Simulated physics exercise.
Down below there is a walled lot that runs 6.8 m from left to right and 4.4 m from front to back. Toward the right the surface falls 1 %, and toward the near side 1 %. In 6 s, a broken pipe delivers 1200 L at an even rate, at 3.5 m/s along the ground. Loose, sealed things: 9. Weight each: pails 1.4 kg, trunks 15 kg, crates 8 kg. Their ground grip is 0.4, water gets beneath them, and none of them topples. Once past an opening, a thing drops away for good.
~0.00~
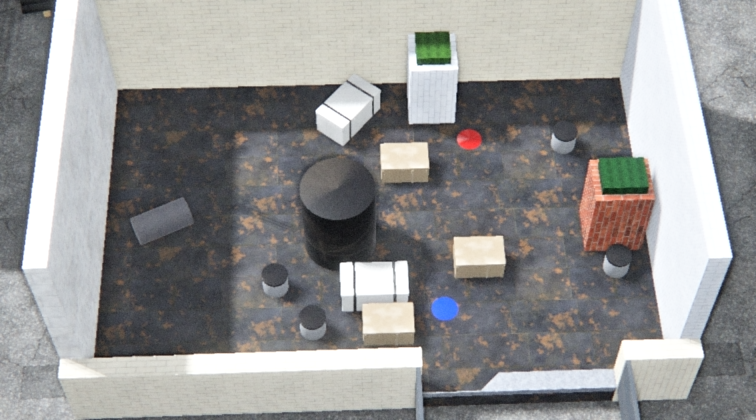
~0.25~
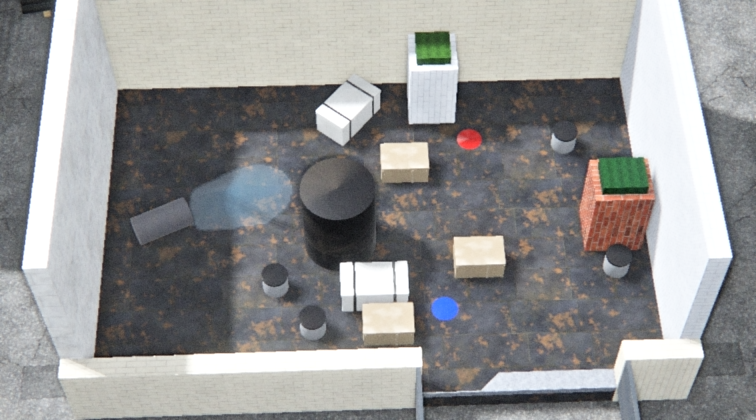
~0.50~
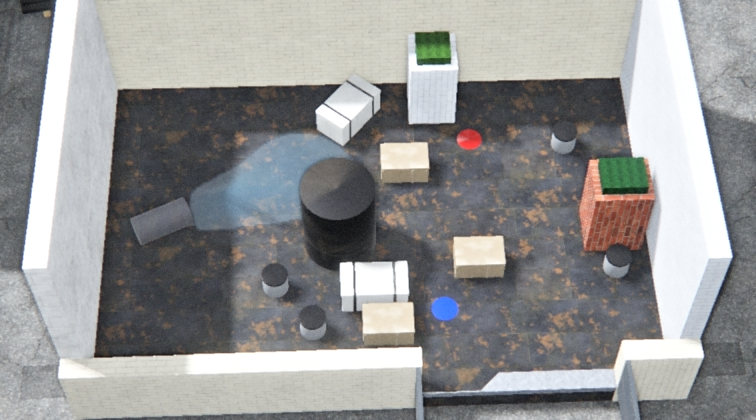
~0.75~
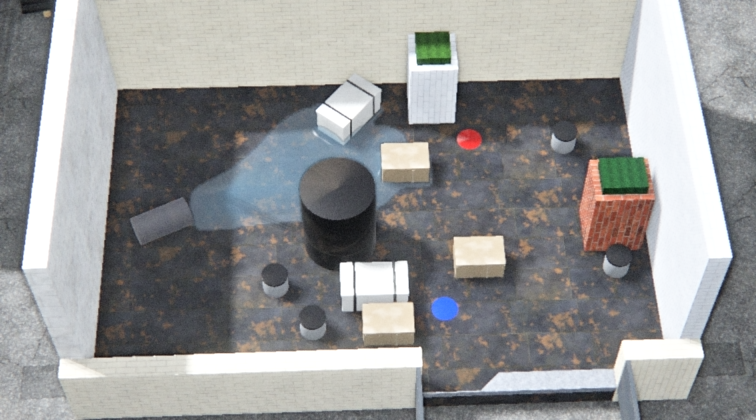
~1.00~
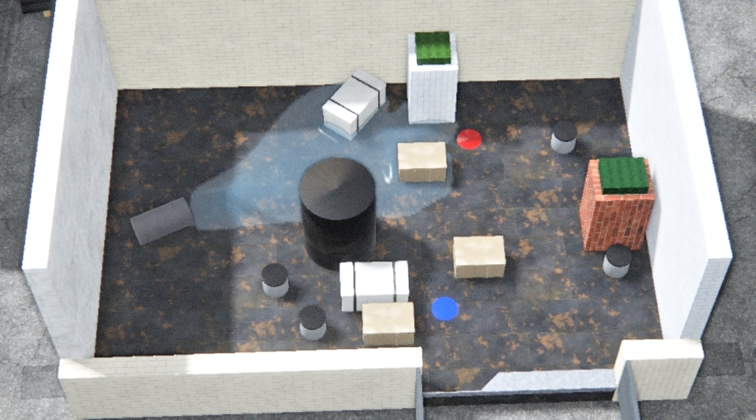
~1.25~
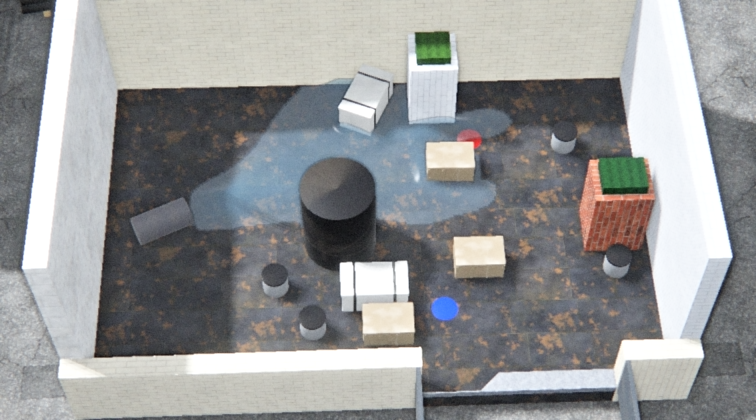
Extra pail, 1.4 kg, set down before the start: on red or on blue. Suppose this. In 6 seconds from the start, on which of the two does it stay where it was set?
I would say on blue.
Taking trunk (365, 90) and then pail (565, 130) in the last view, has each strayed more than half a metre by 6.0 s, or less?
Taking them one at a time, I'd say further, then further.
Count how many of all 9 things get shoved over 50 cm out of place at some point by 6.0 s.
Total: 3.
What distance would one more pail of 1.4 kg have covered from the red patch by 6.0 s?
Roughly 200 cm.
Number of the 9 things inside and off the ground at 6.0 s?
At that time the total is 3.
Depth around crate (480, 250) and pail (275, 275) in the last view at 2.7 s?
Depth approx. 0 cm / 0 cm.
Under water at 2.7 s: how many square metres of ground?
About 12.0 m2 is covered.
After 1.8 s on red it would be 61 cm off in 5 cm of water; on blue it would be 0 cm off in 0 cm of water.
After 2.7 s on red it would be 175 cm off in 5 cm of water; on blue it would be 0 cm off in 0 cm of water.
After 4.2 s on red it would be 178 cm off in 15 cm of water; on blue it would be 0 cm off in 0 cm of water.
After 6.0 s on red it would be 188 cm off in 23 cm of water; on blue it would be 0 cm off in 0 cm of water.
